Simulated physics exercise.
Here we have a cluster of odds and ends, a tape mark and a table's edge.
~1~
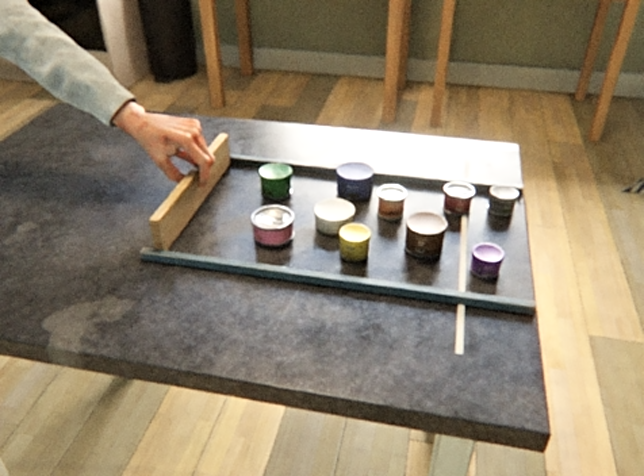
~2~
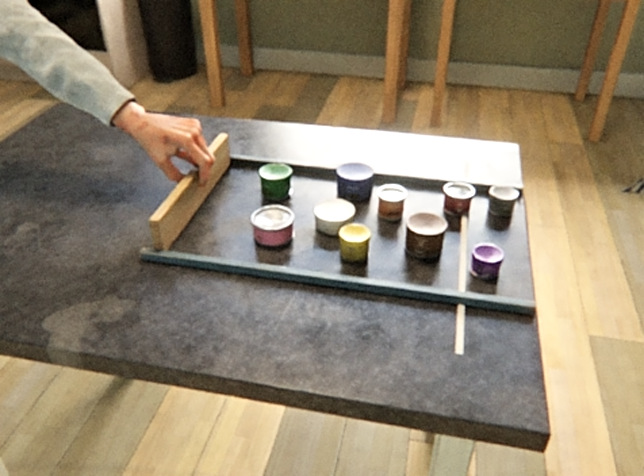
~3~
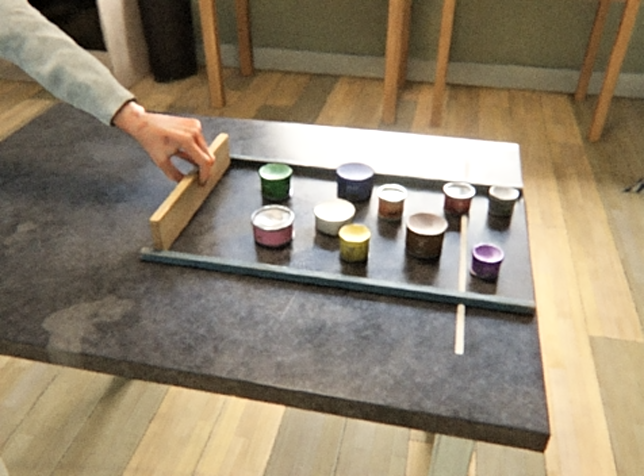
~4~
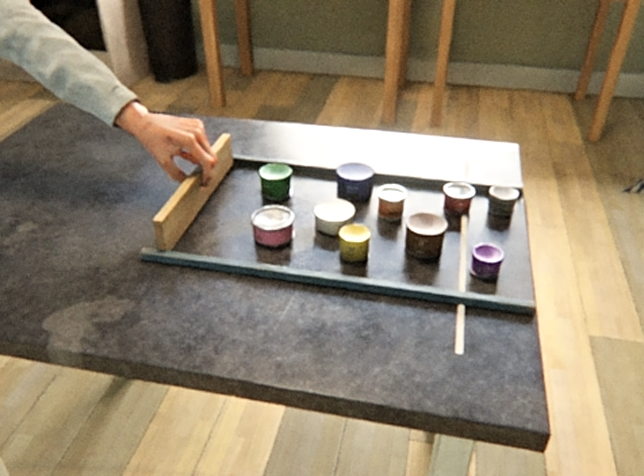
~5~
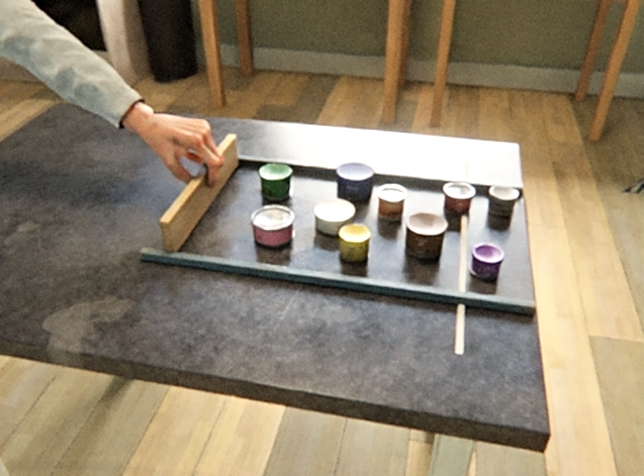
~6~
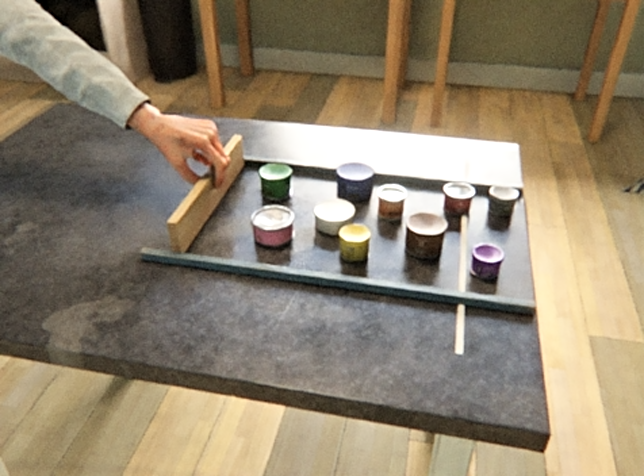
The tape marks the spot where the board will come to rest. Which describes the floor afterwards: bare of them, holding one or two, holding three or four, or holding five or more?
Okay, so the number that tips off the end comes to just one or two, I'd say.
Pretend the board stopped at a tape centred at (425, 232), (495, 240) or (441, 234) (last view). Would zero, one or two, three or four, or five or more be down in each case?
First none, then five or more, then not one.
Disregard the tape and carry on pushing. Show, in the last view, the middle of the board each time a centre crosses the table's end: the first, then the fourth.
Around (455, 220); afterwards around (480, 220).
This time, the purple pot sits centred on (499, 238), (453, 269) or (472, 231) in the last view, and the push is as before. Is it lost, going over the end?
In order, the purple pot leaves the top; sits tight; leaves the top.
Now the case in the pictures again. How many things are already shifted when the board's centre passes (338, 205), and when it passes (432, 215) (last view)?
Moved so far: 5, then 10.
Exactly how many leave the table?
It is 1, no more and no fewer.
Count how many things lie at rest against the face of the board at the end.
In contact: 5.
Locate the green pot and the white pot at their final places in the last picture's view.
(483, 208) and (486, 233), roughly.
Soon after, none off yet; grey tin at rest near (502, 201); purple pot at rest near (486, 261); red tin at rest near (458, 199).
In the end, the number that fall off is one or two; gone, grey tin.
